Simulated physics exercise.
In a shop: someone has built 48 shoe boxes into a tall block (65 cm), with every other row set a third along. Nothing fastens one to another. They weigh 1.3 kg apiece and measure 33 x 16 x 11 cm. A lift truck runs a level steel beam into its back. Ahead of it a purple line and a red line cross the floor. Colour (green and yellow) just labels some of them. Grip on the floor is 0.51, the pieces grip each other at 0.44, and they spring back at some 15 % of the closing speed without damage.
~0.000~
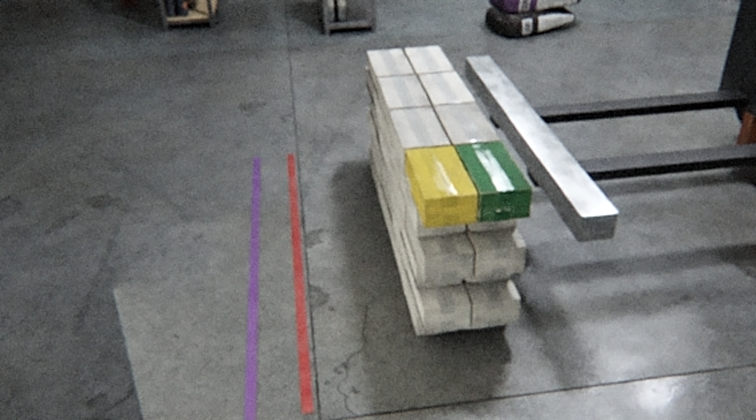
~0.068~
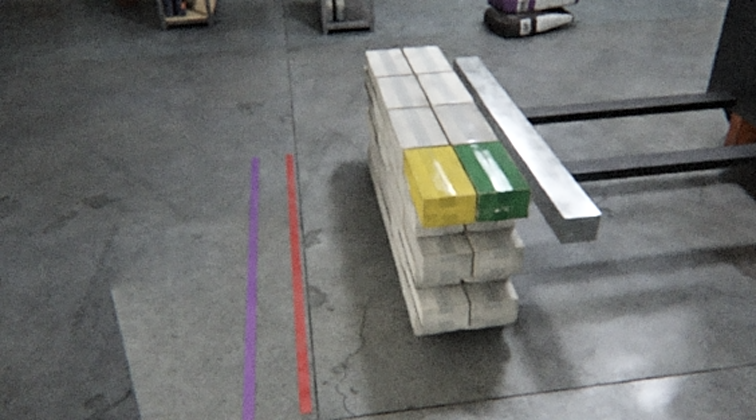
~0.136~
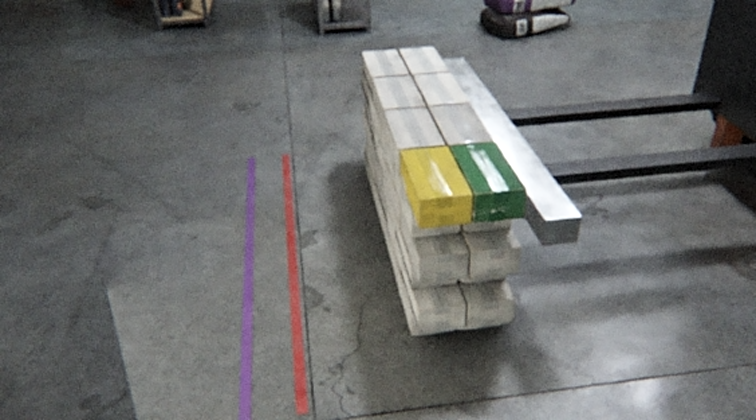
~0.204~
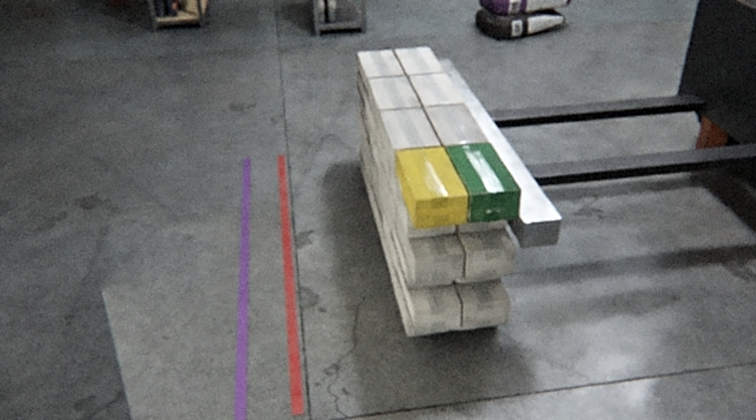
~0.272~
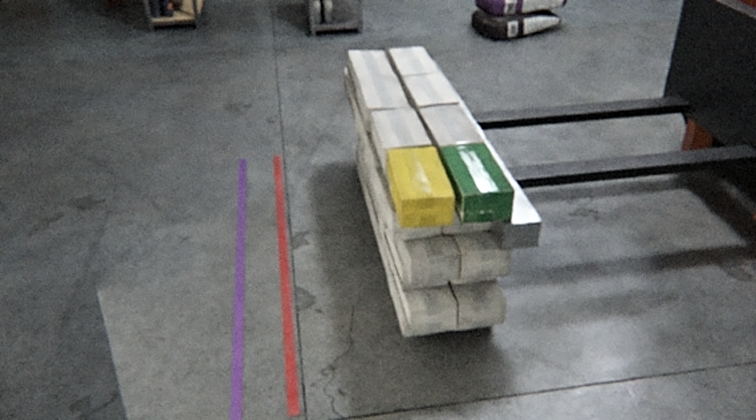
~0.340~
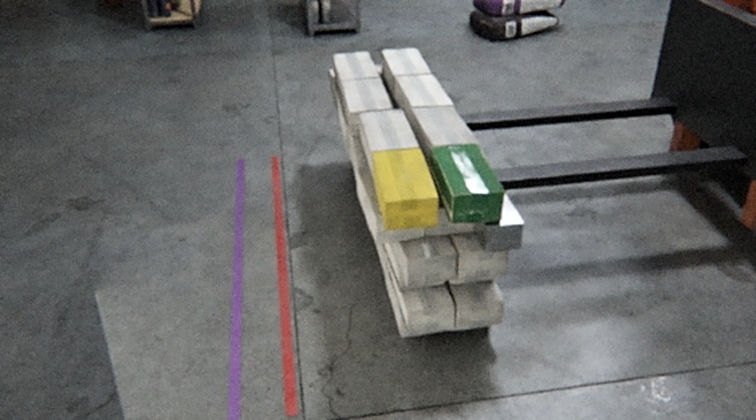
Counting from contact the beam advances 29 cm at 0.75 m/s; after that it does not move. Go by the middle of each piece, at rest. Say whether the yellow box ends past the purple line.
The yellow box gets past the purple line.
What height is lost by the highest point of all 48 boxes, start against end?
About 22 cm.
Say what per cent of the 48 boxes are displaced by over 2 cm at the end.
Shifted: 75 per cent.
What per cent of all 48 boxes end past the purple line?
About 20 per cent.
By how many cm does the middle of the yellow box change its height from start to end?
About 52 cm lower.
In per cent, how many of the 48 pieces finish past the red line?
Near 40 per cent.
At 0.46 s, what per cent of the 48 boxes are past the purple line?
By then 0 per cent.
Around 0.46 s, none of the 48 boxes past the purple line, 35 disturbed; yellow box tipped 8°; green box displaced 11 cm.
Around 0.64 s, none of the 48 boxes past the purple line, 38 disturbed; yellow box tipped 37°, 43 mm lower; green box tipped 8°.
Around 0.84 s, 3 of the 48 boxes past the purple line; yellow box tipped 7°, 35 cm lower; green box tipped 36°, 7 cm lower.
Around 1.20 s, 8 of the 48 boxes past the purple line; yellow box on its side; green box tipped 11°, 42 cm lower.
Finally (2.3 s), 10 of the 48 boxes past the purple line; yellow box on its side; green box tipped 24°, 48 cm lower. Seen by the last camera, middles, yellow box near (130, 360), green box near (392, 336).
